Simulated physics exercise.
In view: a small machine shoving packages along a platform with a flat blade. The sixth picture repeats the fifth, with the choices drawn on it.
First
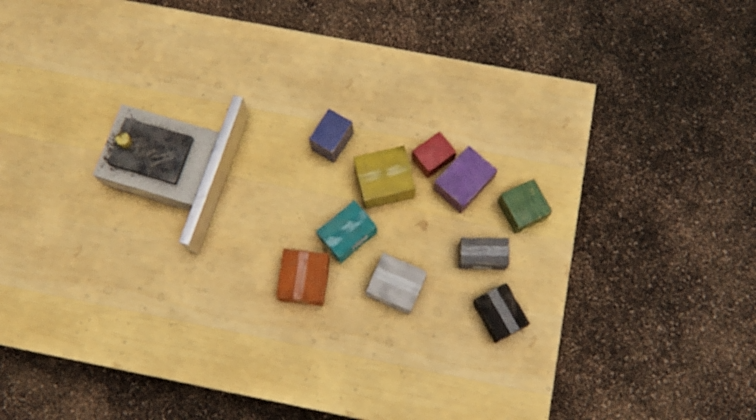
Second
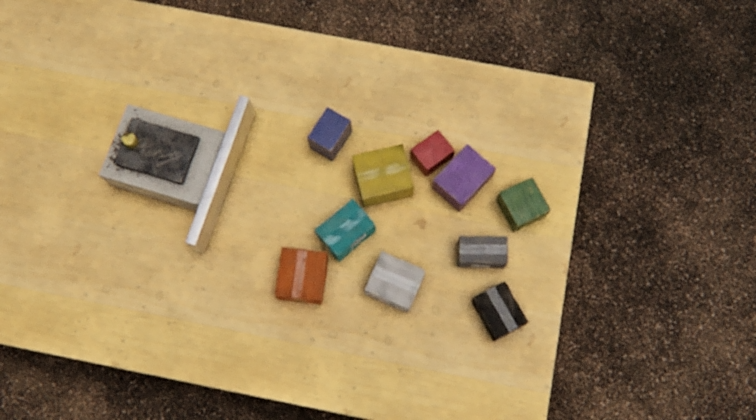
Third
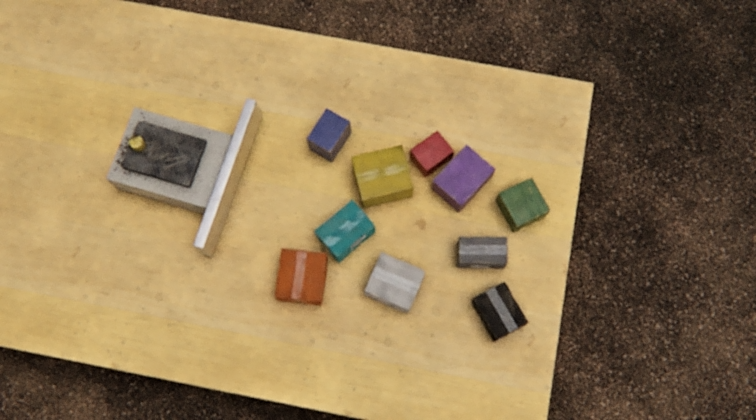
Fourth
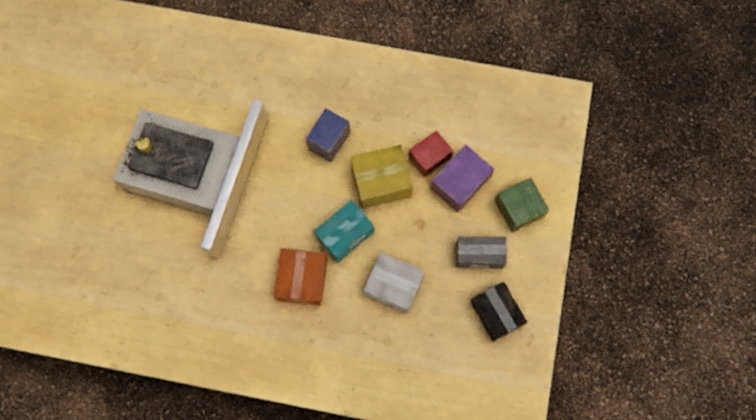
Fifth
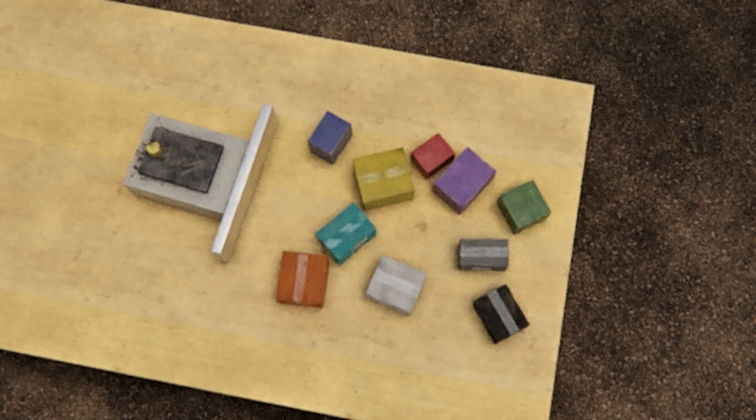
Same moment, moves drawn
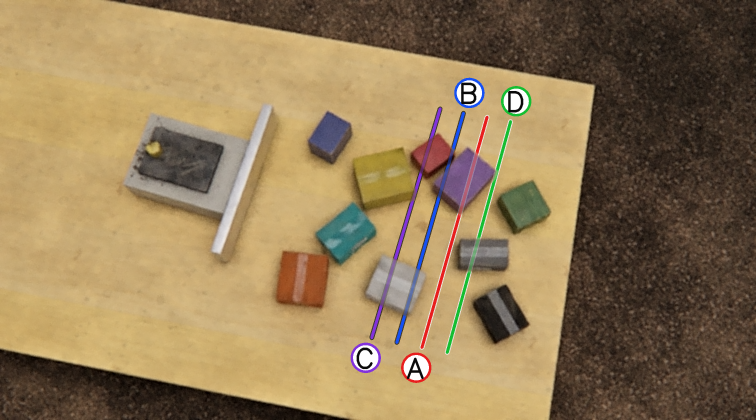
A small grey machine with a flat upright blade creeps rightward across a pale wooden platform above dark brown ground, seen from high overhead. To its right sit scattered boxes: blue, yellow, red and purple above, green at far right, turquoise and orange nearer the blade, with white, grey and black lower right. The machine advances slowly without touching any box, and they stay put while the view wavers very slightly.
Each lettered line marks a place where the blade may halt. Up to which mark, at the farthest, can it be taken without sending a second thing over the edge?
As far as mark D.
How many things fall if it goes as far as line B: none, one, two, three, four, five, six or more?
The count is none.
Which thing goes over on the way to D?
The green crate goes over.
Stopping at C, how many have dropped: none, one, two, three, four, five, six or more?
By then, none.
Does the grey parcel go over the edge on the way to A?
By then, no.
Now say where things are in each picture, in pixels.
In the first frame, blue crate (332, 136); orange box (303, 278); black box (501, 313).
In the second frame, robot (162, 152); turquoise parcel (346, 230).
In the third frame, robot (169, 155); green crate (523, 205).
In the fourth frame, robot (176, 157); yellow box (381, 177).
In the fifth frame, robot (186, 161); white parcel (396, 286); blue crate (331, 138); orange box (303, 280).
On the marked copy, A at (456, 228); B at (431, 224); C at (407, 219); D at (480, 233).
Following D. Soon after the start, robot (270, 176); orange box (326, 292); blue crate (366, 144).
Later, robot (354, 192); green crate (542, 213); purple crate (503, 188).
In the end, robot (421, 204); green crate over the edge; purple crate (568, 199); one fallen.
As for the rest, A is within the limit but short; B is within the limit but short; C is within the limit but short.
